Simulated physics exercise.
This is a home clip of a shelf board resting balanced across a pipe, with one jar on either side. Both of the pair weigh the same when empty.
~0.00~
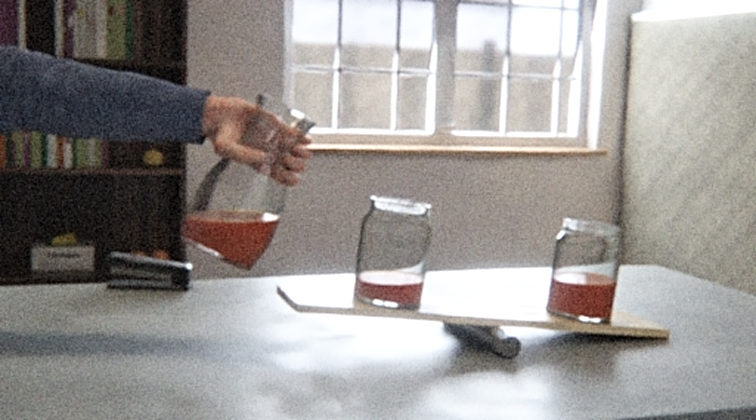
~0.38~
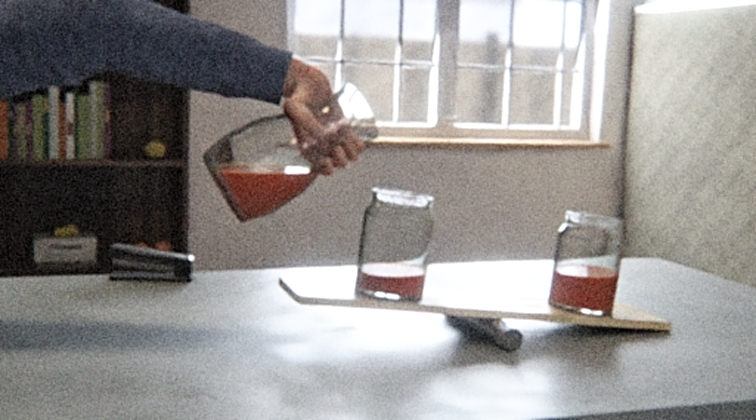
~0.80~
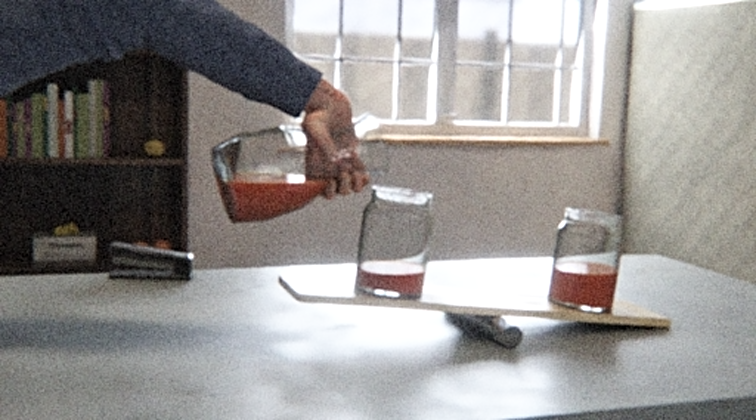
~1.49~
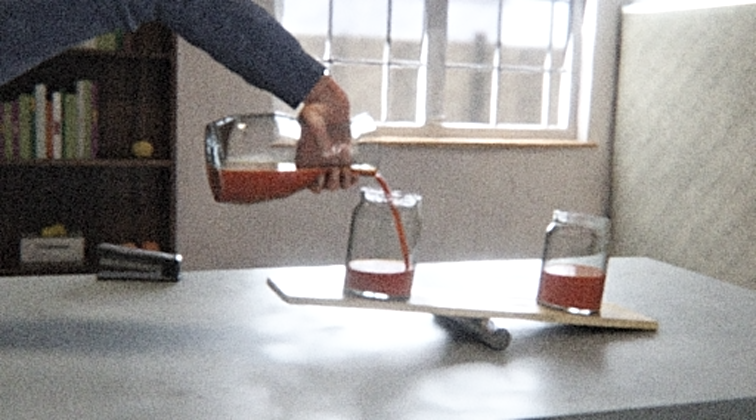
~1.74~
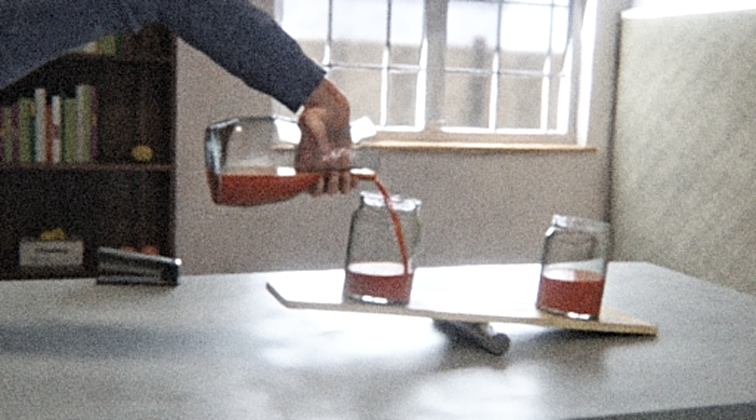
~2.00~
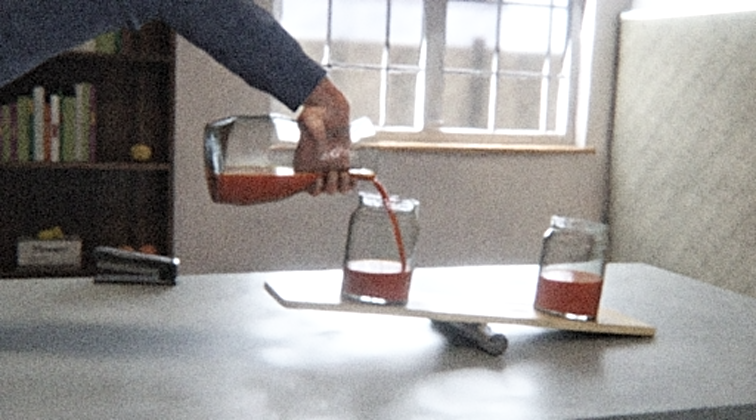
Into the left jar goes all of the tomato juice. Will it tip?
Yes, it's going to go over, I'd say.
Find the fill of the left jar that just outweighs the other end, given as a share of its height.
I'd put it at around 45 percent.
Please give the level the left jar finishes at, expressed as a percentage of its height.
By my reckoning it's around 70 percent.
After 4.0 s, the left jar is about half full; the shelf board has swung over, and that end is down.
After 5.6 s, the left jar is about two thirds full; the shelf board has swung over, and that end is down.
After 7.5 s, the left jar is about two thirds full; the shelf board has swung over, and that end is down.
